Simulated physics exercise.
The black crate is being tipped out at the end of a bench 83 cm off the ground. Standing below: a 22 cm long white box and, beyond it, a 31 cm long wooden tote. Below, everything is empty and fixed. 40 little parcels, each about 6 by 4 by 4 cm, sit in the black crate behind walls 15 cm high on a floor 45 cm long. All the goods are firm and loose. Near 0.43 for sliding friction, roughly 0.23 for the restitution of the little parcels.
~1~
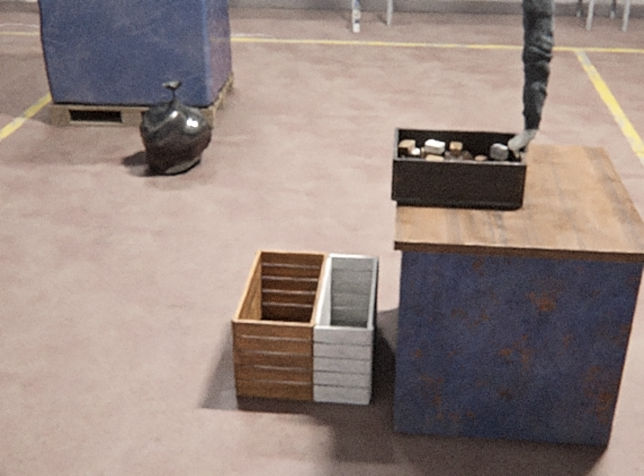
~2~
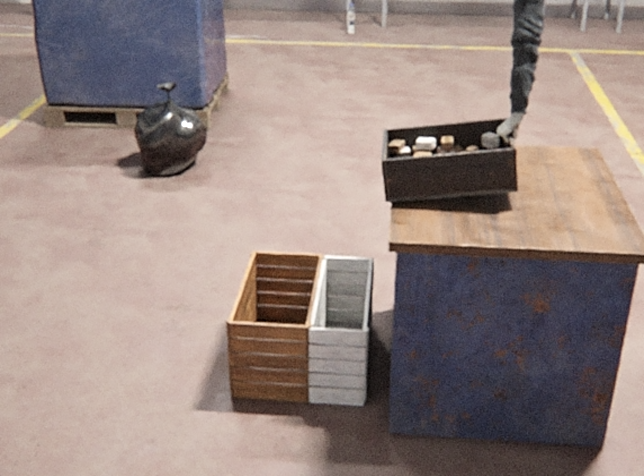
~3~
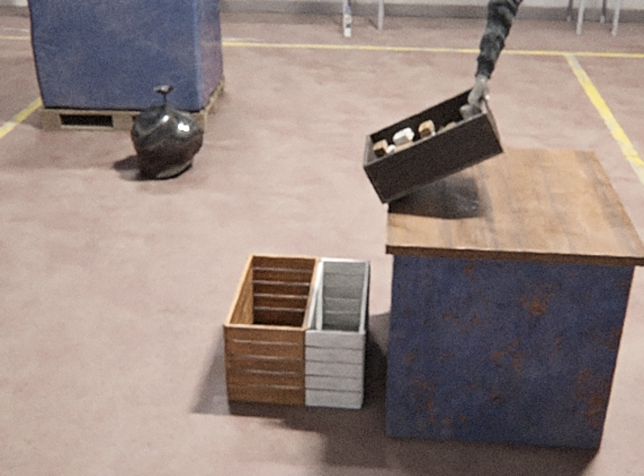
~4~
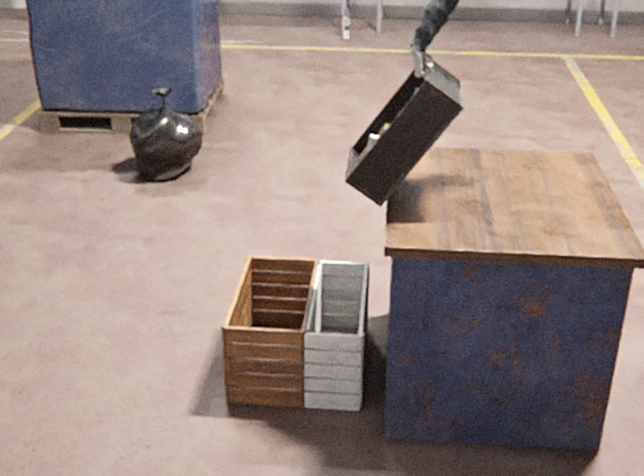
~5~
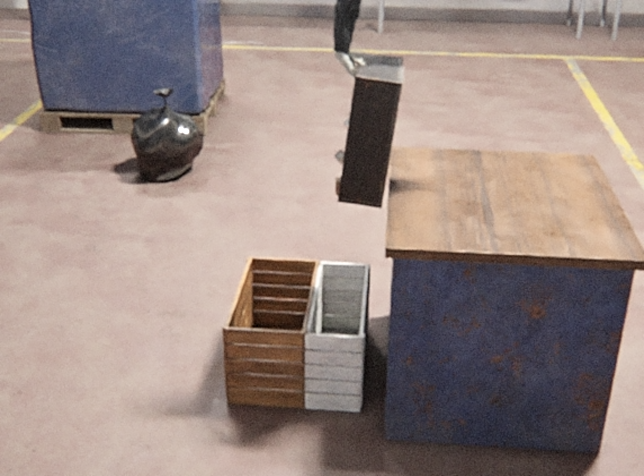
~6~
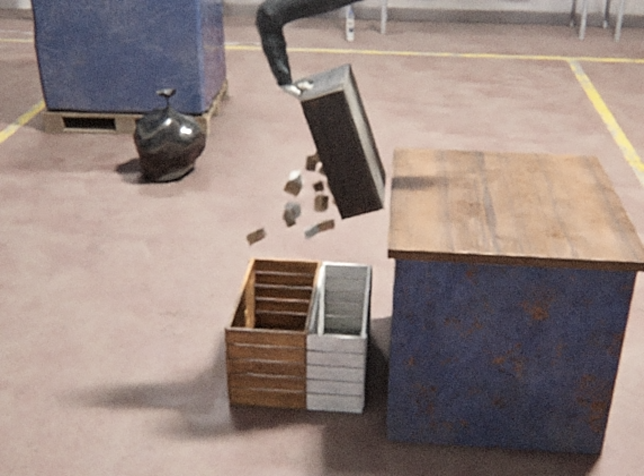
In a warehouse-like space with a dusty pinkish floor and yellow lines, the view looks down from a slight height and shifts slightly. A dark crate of small blocks sits on a wood-topped blue bench at right, with brown and white slatted boxes below and a black bag beside a blue block behind. A dark arm lifts and tilts the crate leftward past upright, and blocks tumble out above the boxes.
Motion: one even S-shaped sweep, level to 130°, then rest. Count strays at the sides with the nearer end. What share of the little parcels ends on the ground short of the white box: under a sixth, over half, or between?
Ground short of the white box - not even one in six of them.
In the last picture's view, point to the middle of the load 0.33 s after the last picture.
At about (297, 299).
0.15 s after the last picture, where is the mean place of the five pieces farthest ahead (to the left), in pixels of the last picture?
I'd say near (237, 303).
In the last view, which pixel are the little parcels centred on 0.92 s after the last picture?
Centre: Approx. (274, 355).
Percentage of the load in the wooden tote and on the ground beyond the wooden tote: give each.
Approx. 80 % / 5 %.
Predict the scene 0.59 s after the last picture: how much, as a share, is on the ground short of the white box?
Share: About 0 %.
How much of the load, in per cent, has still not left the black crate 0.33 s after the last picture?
I'd say close to 20 per cent of it is still inside.
Then, 0.15 s after the last picture, tilt 123°; 15 still in the black crate, 4 in the wooden tote and 21 in the air.
Then, 0.33 s after the last picture, tilt 130°; 8 still in the black crate, 1 in the white box, 19 in the wooden tote, 2 on the ground beyond the wooden tote and 10 in the air.
Then, 0.59 s after the last picture, tilt 130°; 5 in the white box, 28 in the wooden tote, 2 on the ground beyond the wooden tote and 5 in the air.
Final count (0.92 s after the last picture), 5 in the white box, 33 in the wooden tote and 2 on the ground beyond the wooden tote. Asked share, 0 of 40, 0 per cent.
